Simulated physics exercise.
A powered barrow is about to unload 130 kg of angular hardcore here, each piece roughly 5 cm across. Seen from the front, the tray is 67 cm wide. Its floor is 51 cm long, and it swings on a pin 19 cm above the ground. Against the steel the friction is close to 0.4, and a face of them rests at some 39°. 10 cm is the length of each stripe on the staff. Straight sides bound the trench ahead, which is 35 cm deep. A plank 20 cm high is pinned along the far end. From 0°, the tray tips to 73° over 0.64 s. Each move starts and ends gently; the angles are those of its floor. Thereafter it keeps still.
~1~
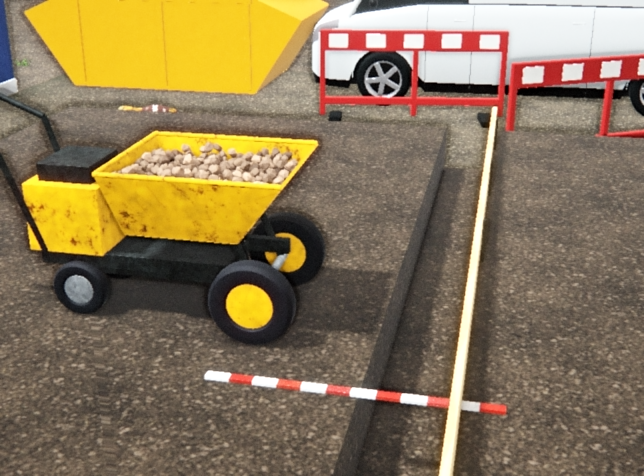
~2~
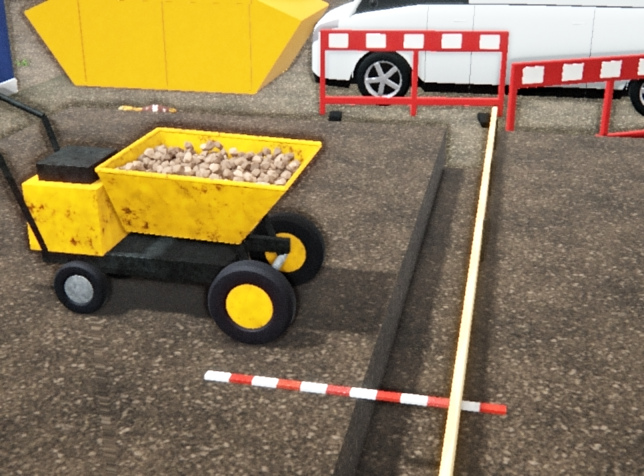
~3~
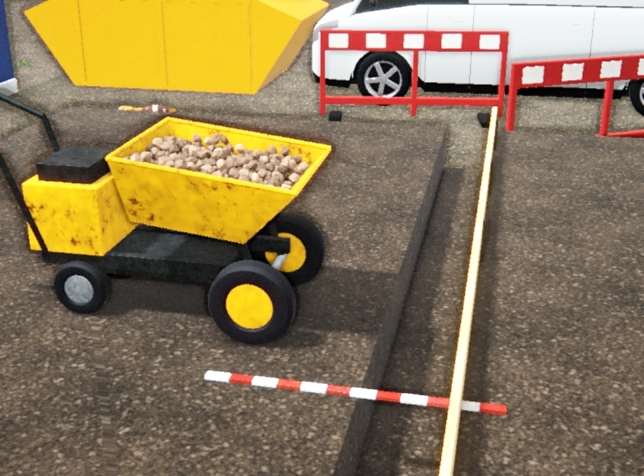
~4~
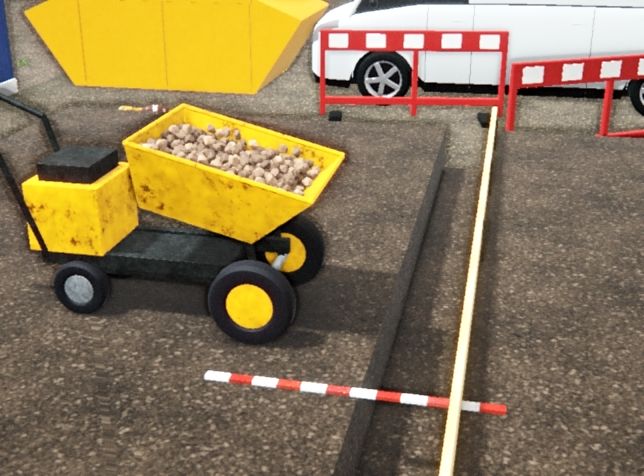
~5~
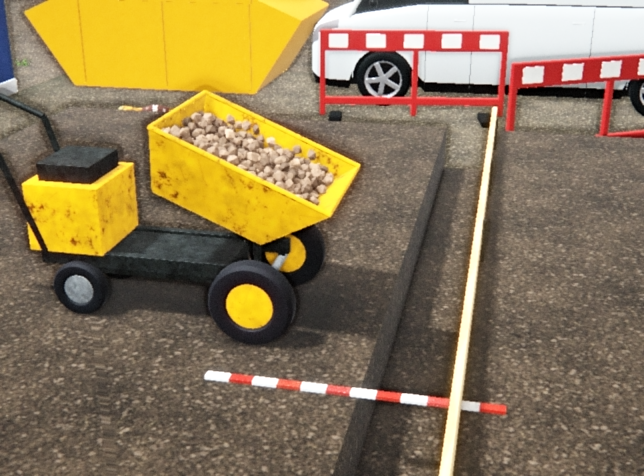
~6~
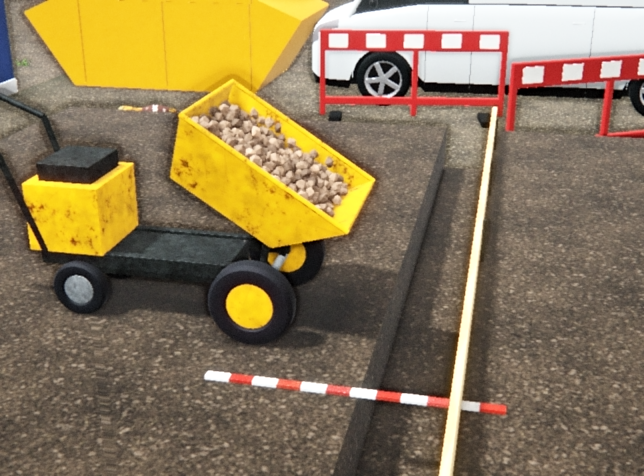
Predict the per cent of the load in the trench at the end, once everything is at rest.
Near 94 per cent.
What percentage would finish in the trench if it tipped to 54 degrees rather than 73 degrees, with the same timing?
About 35%.
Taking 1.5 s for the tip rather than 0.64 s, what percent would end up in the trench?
It'd be some 100 per cent.
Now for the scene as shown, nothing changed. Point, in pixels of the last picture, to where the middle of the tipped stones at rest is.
At about pixel (425, 376) in the last view.
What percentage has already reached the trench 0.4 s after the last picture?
Approx. 30 % of the load.
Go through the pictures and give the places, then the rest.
The first frame shows lip at (281, 188), floor tilted 0°, highest stones at (213, 160).
In the second frame, the tray is at 2°, its lip at (285, 189); the top of the load is at (181, 156).
In the third frame, the tray is at 7°, its lip at (296, 194); the top of the load is at (167, 146).
The fourth frame shows lip at (312, 202), floor tilted 14°, highest stones at (180, 133).
The fifth frame shows lip at (330, 215), floor tilted 23°, highest stones at (200, 120).
In the sixth frame, the tray is at 33°, its lip at (347, 232); the top of the load is at (226, 111).
Then, 0.2 s after the last picture the floor is at 62°, 100 % in the tray; the foremost stones are at (375, 251).
Then, 0.4 s after the last picture the floor is at 73°, 67 % in the tray, 32 % in the trench; the foremost stones are at (464, 305).
Then, 0.8 s after the last picture the floor is at 73°, 17 % in the tray, 77 % in the trench, 6 % past the trench; the foremost stones are at (609, 344).
Then, 2.7 s after the last picture the floor is at 73°, 0 % in the tray, 94 % in the trench, 6 % past the trench; the foremost stones are past the picture's edge.
